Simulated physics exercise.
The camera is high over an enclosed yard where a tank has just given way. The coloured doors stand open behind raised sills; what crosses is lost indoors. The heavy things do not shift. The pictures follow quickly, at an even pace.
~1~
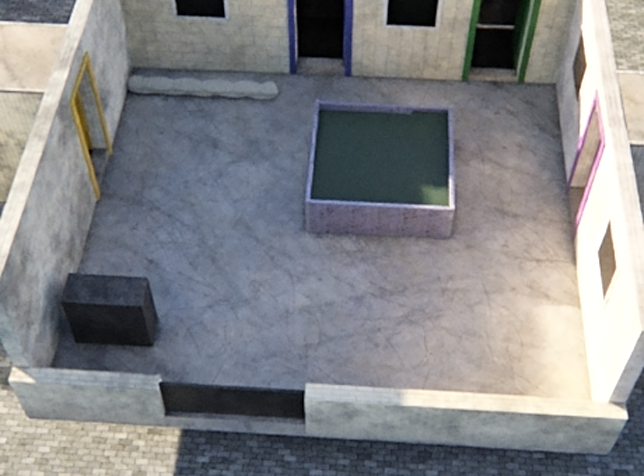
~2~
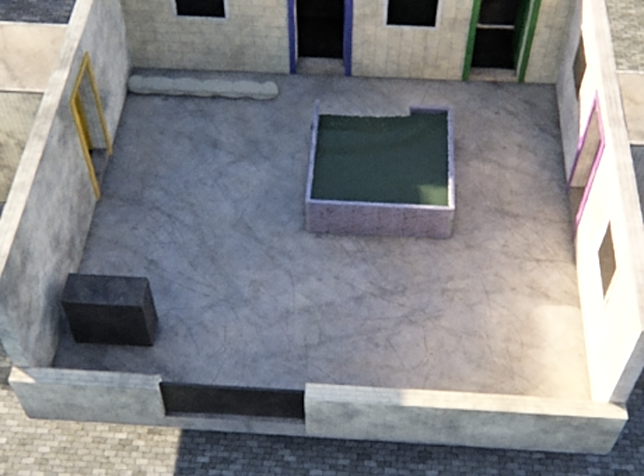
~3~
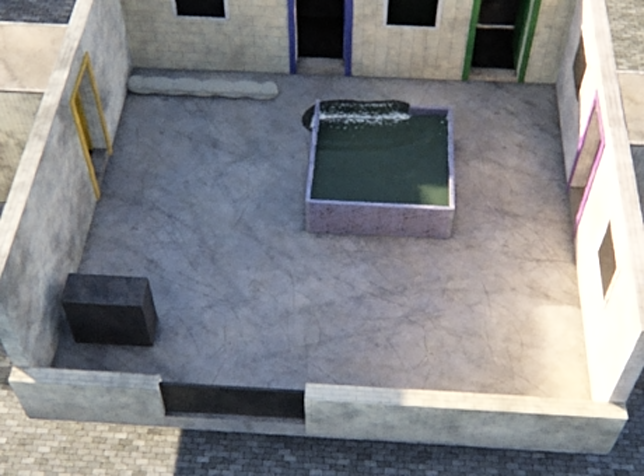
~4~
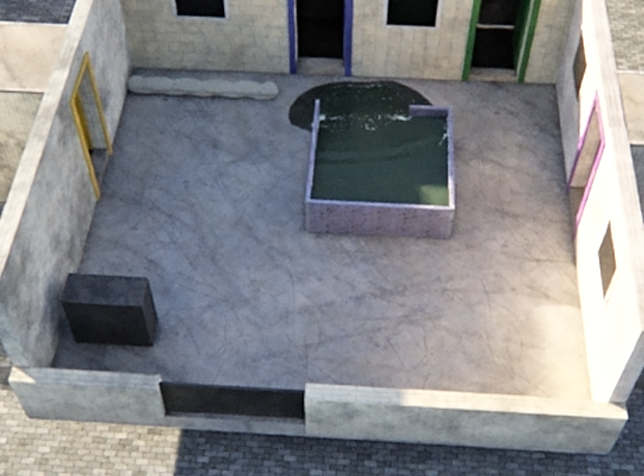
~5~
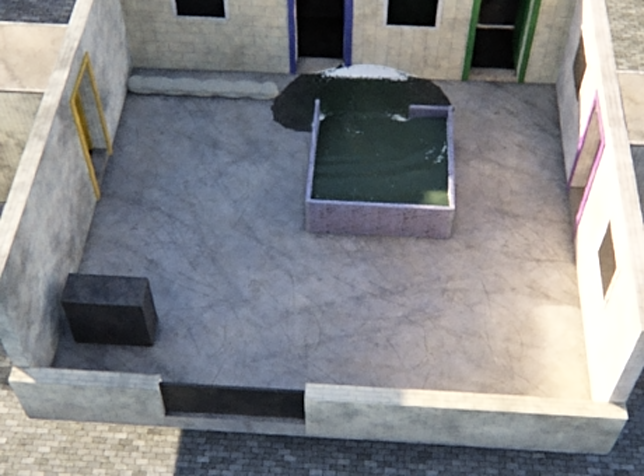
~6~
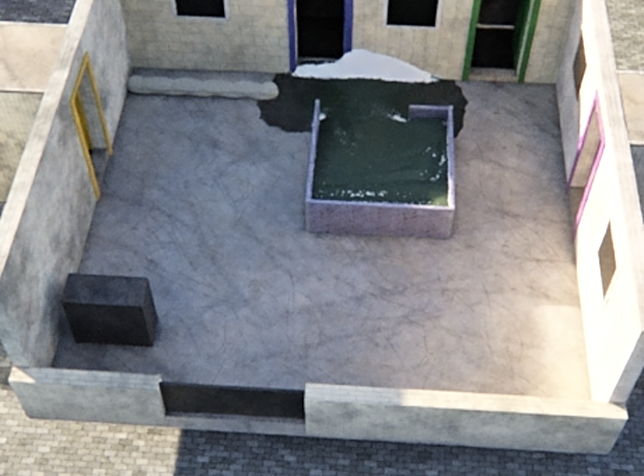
Dark green water bursts through the far side of a square, open tank in a walled yard, seen from high above by a still camera. A blue-framed doorway and a green one stand behind the tank, with a yellow one left, a pink one right and a dark block lower left. The water spreads across the floor behind the tank, widens sideways and foams white against the back wall.
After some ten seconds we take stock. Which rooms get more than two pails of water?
In the end: The green door admits no more than that; the blue door lets in a lot; the purple door admits no more than that; the yellow door admits no more than that.
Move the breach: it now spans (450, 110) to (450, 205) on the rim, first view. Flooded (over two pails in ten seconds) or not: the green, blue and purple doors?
In short: Green door floods; blue door is under; purple door goes over.
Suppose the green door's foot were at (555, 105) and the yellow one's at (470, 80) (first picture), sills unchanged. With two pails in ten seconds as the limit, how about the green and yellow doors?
Then: Green door takes more, yellow door takes less.
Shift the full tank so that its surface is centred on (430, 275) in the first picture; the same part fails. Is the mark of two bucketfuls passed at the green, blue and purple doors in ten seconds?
My reading: Green lets more in, blue passes that mark, purple keeps below it.
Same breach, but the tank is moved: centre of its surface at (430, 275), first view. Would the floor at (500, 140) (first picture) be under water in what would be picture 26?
At that place: Covered.
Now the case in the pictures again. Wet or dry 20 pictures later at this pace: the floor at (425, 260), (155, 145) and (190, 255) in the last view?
As listed: Clear, flooded, dry.
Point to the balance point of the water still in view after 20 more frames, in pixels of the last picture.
Close to (353, 137).
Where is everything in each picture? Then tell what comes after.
The open tank at (382, 156) is whole and still, in the first frame.
Water pours out on the open tank's far side and has run to a hidden place, in the second frame.
The front is at a hidden place, out from the gap on the open tank's far side, in the third frame.
The front is at (397, 85), out from the gap on the open tank's far side, in the fourth frame.
The front is at (310, 75), out from the gap on the open tank's far side, in the fifth frame.
Water pours out on the open tank's far side and has run to (284, 74), in the sixth frame.
A moment on, water covers 10 % of the floor; the green door wet at the sill, nothing in, the blue door over two buckets in, the purple door not reached, the yellow door not reached.
Next, water covers 20 % of the floor; the green door wet at the sill, nothing in, the blue door far over two buckets in, the purple door not reached, the yellow door not reached.
Then, water covers 40 % of the floor; the green door wet at the sill, nothing in, the blue door far over two buckets in, the purple door wet at the sill, nothing in, the yellow door wet at the sill, nothing in.
Later, water covers 80 % of the floor; the green door under two buckets in, the blue door far over two buckets in, the purple door wet at the sill, nothing in, the yellow door wet at the sill, nothing in.
In the end, water covers 95 % of the floor; the green door under two buckets in, the blue door far over two buckets in, the purple door wet at the sill, nothing in, the yellow door wet at the sill, nothing in.
